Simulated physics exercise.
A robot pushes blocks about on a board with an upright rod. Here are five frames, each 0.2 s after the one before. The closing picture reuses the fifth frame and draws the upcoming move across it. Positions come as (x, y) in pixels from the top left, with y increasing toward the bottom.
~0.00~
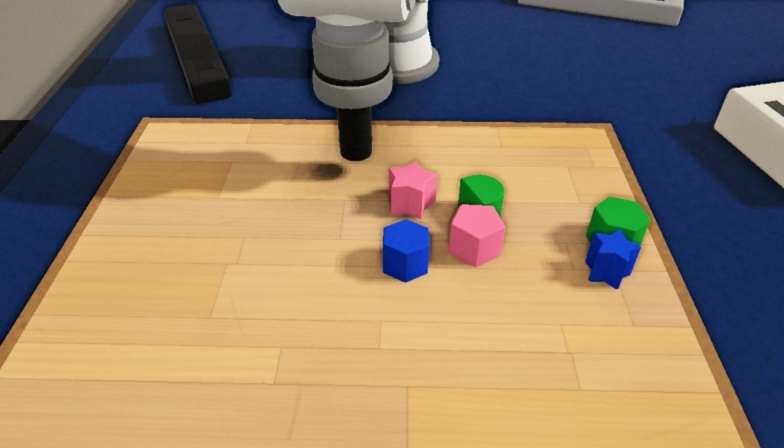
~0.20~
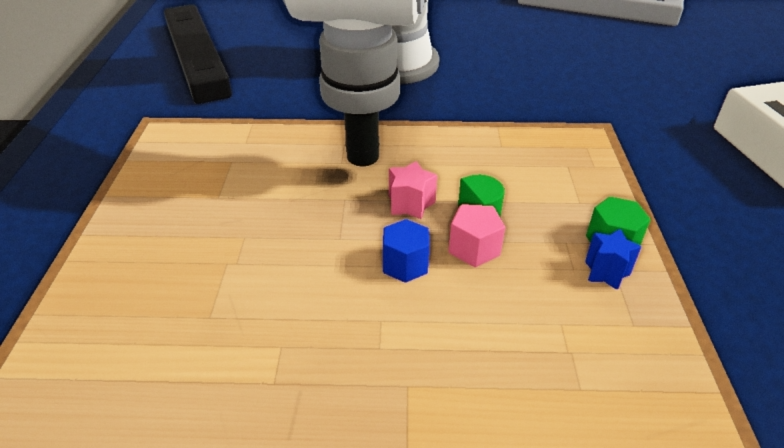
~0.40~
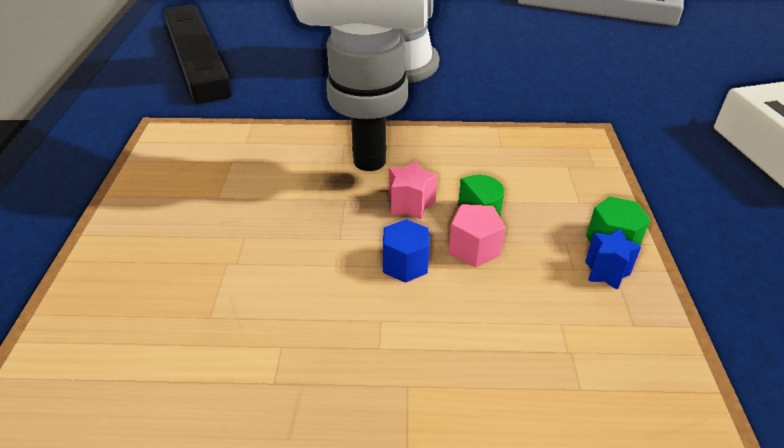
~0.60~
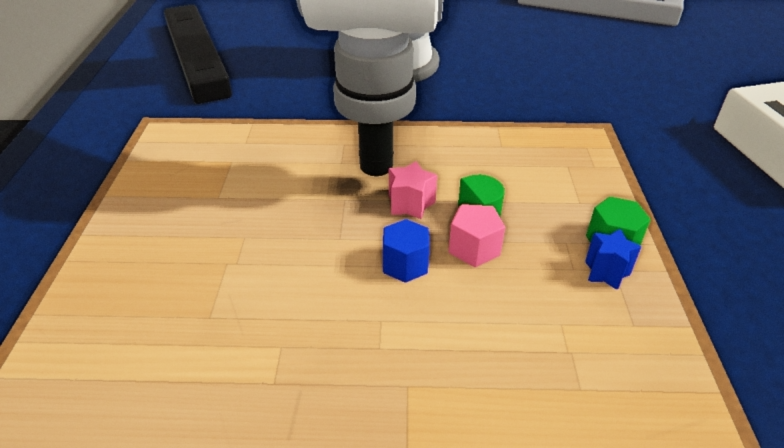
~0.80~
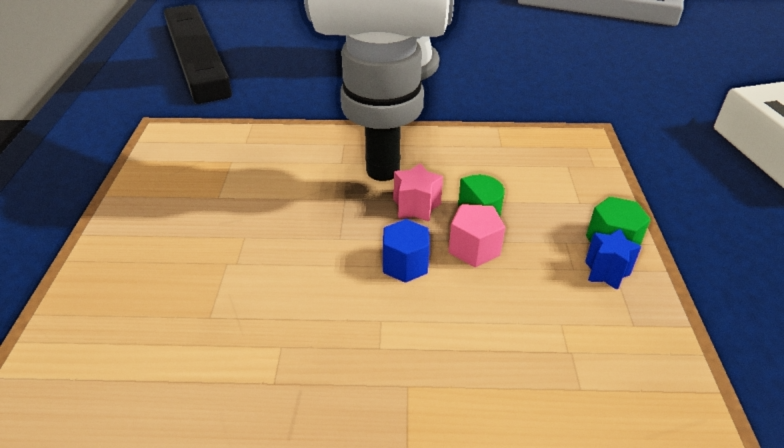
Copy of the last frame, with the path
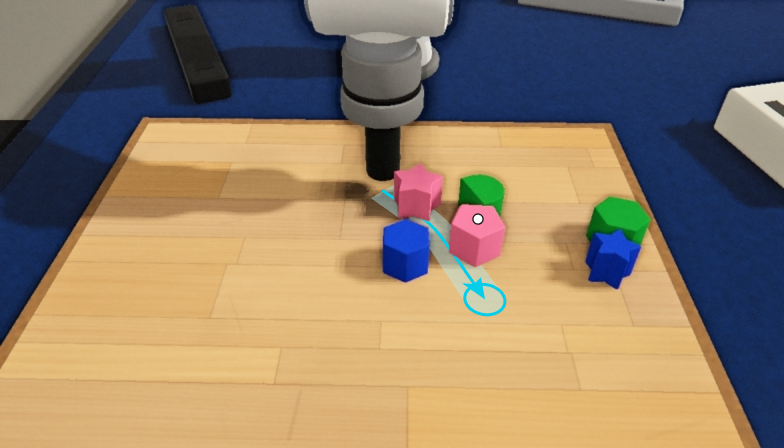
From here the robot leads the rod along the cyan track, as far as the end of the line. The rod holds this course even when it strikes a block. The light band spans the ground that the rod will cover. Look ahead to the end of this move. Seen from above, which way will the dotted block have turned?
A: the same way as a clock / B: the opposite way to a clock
It's A.
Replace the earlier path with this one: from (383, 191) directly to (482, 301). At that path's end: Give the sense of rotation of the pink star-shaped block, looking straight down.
It swings round anticlockwise.
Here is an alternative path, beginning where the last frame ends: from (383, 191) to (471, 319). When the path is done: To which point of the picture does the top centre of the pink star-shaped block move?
It sits at (447, 196).
The drawn path runs from (383, 191) via (440, 235), ending at (485, 299); the dot is on the pink five-sided block.
The first path, step by step. One third of the way, rod at (424, 199); pink star-shaped block at (460, 194), turned 55° anticlockwise; pink five-sided block at (486, 223); green half-round block at (496, 187).
Two thirds of the way, rod at (456, 236); pink star-shaped block at (483, 206), turned 100° anticlockwise; pink five-sided block at (509, 235), turned 50° clockwise; green half-round block at (507, 187), turned 25° anticlockwise.
At the end, rod at (488, 280); blue hexagonal block not moved; pink star-shaped block at (483, 207), turned 100° anticlockwise; pink five-sided block at (514, 237), turned 30° clockwise; green half-round block at (507, 187), turned 25° anticlockwise.
